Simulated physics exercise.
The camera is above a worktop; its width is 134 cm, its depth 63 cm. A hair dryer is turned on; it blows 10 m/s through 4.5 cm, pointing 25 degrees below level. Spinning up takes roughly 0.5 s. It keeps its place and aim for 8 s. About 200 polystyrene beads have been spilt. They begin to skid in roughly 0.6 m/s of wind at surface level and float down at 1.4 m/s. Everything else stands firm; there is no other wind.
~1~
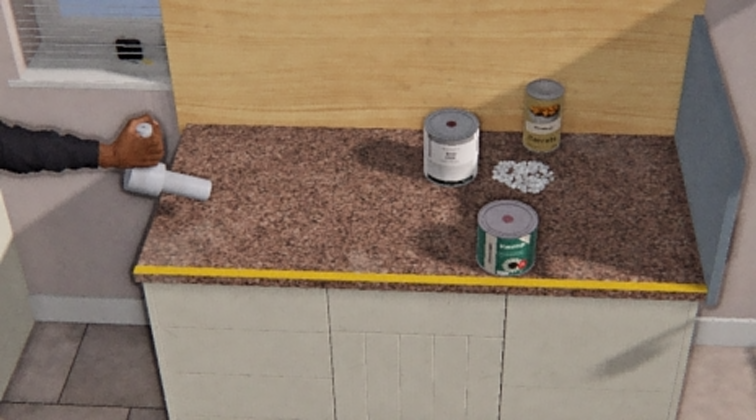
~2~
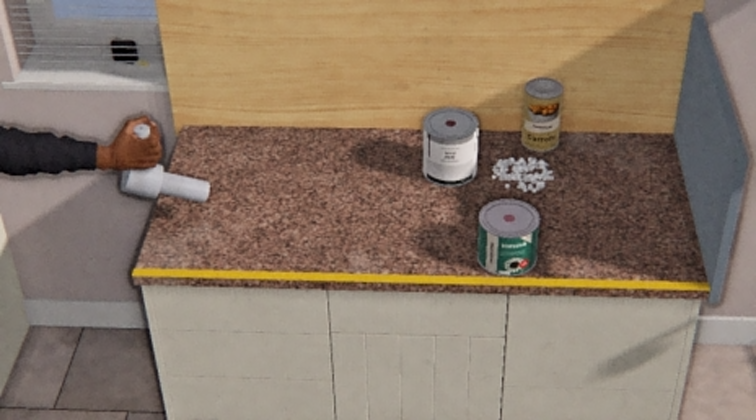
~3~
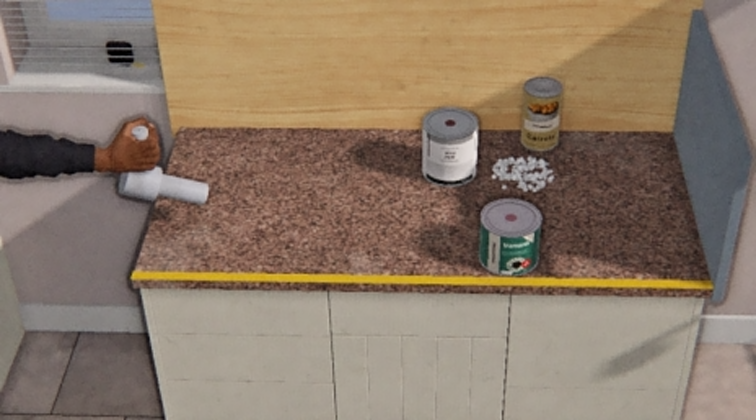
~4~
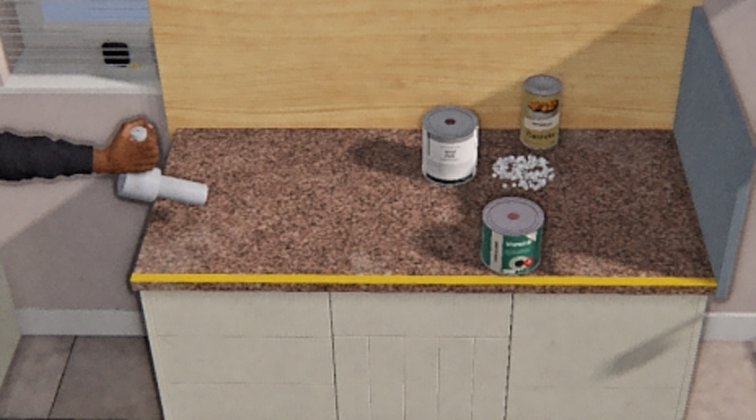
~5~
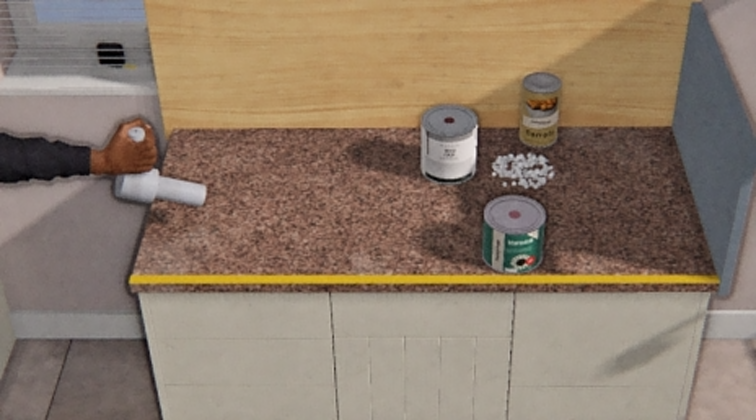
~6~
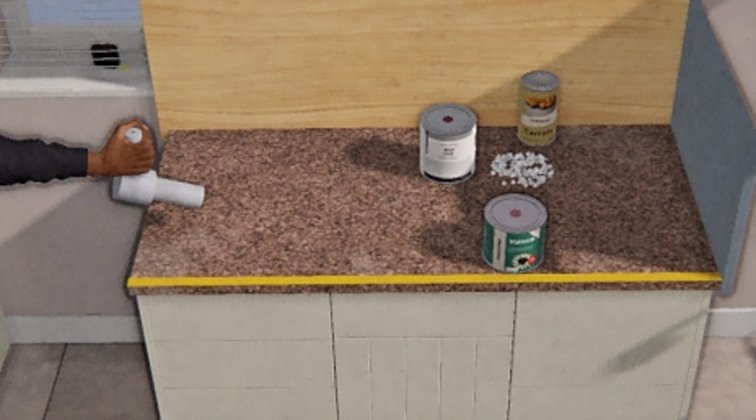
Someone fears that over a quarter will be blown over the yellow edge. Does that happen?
More than a quarter over the yellow edge: No.
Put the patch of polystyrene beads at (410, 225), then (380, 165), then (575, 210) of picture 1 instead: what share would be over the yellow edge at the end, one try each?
In that order: 80 %, 2 %, 50 %.
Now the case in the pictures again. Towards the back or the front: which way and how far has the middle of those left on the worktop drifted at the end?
To the back, by about 20 cm.
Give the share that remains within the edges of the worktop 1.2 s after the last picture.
About 100 %.
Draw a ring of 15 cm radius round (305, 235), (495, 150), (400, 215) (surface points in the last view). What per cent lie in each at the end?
In turn about 0 %, 20 %, 0 %.
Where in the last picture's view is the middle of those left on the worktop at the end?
Near (559, 127).
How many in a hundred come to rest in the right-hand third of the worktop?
Some 100 per cent.
Then, 1.2 s after the last picture, 98 % are on the move or not yet settled, 0 % are over the yellow edge; the middle of those still in play is near (562, 162).
Then, 2.1 s after the last picture, 80 % are on the move or not yet settled, 1 % are over the yellow edge; the middle of those still in play is near (563, 130).
Then, 4.0 s after the last picture, 66 % are on the move or not yet settled, 2 % are over the yellow edge; the middle of those still in play is near (563, 127).
Then, 7.6 s after the last picture, at the end, 3 % are over the yellow edge; the middle of those still in play is near (559, 127).
